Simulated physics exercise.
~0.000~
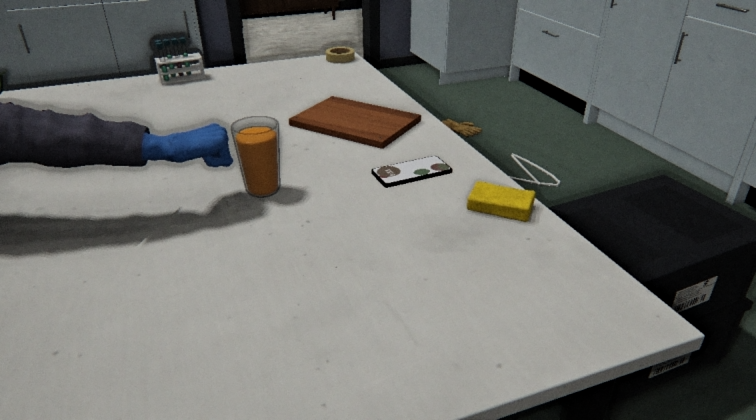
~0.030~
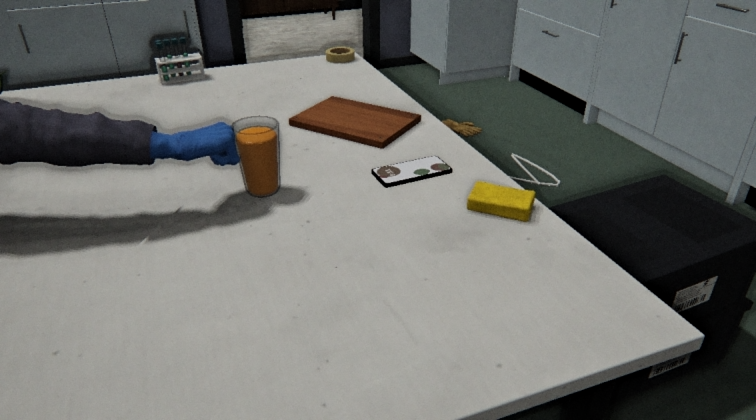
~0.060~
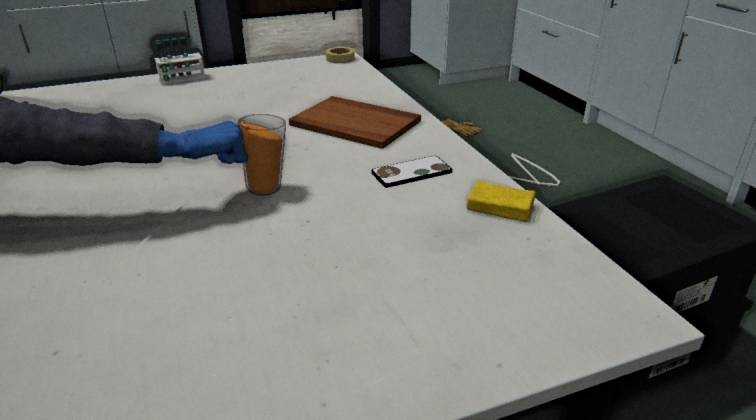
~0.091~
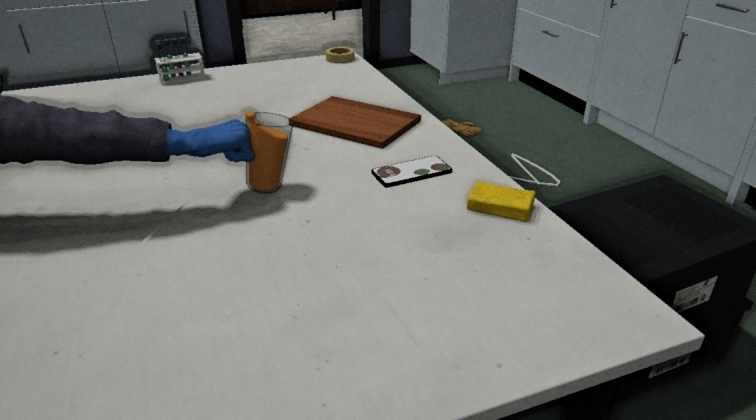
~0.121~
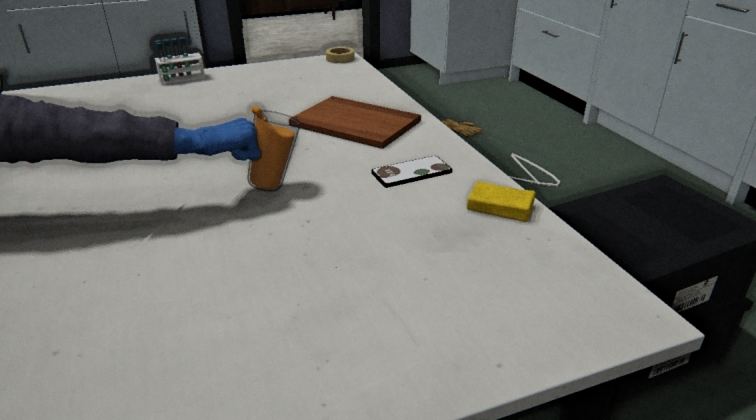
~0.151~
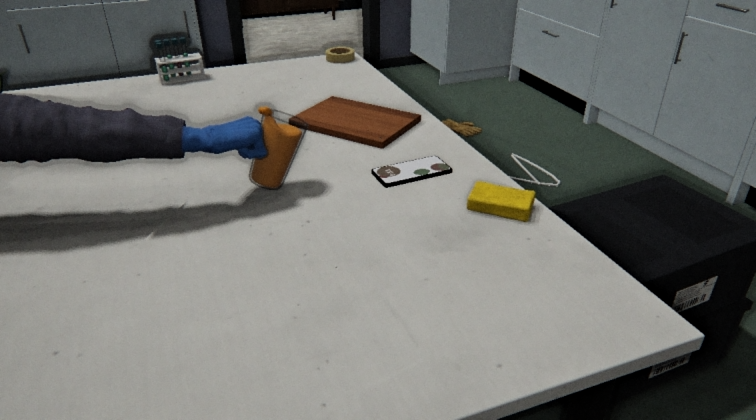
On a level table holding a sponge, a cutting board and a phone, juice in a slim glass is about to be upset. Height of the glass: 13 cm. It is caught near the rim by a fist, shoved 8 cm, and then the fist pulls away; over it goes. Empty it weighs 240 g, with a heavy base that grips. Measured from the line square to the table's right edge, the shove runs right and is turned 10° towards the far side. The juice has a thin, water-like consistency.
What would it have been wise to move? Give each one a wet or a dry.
Sponge: Dry; cutting board: Wet; phone: Wet.
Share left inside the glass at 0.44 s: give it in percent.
I'd go with close to 48 %.
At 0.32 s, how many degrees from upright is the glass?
Roughly 78 degrees.
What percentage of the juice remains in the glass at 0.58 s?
It is near 26 in a hundred.
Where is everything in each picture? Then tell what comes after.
The first frame shows tilt 0°; the fist is at (217, 141); surface from (236, 138) to (276, 132); the sponge is at (502, 193); the cutting board is at (355, 117); the phone is at (412, 169).
The second frame shows tilt 0°; the fist is at (224, 140); surface from (235, 138) to (276, 132).
The third frame shows tilt 6°; the fist is at (231, 138); surface from (240, 124) to (278, 134).
The fourth frame shows tilt 12°; the fist is at (238, 136); surface from (248, 119) to (289, 135); 1 per cent is over the edge.
The fifth frame shows tilt 19°; the fist is at (245, 135); surface from (256, 129) to (295, 133); 1 per cent is over the edge.
The sixth frame shows tilt 25°; the fist is at (252, 133); surface from (260, 140) to (303, 131); 1 per cent is over the edge.
Then, 0.32 s in, the tilt is 78° and 89 per cent is in the glass, 0 has run off the table; wet so far, nothing.
Then, 0.44 s in, the tilt is 86° and 48 per cent is in the glass, 0 has run off the table; wet so far, cutting board, phone.
Then, 0.58 s in, the tilt is 86° and 27 per cent is in the glass, 1 has run off the table; wet so far, cutting board, phone.
Then, 0.82 s in, the tilt is 86° and 14 per cent is in the glass, 19 has run off the table; wet so far, cutting board, phone.
Finally, 4 per cent is in the glass, 42 has run off the table; wet so far, cutting board, phone.
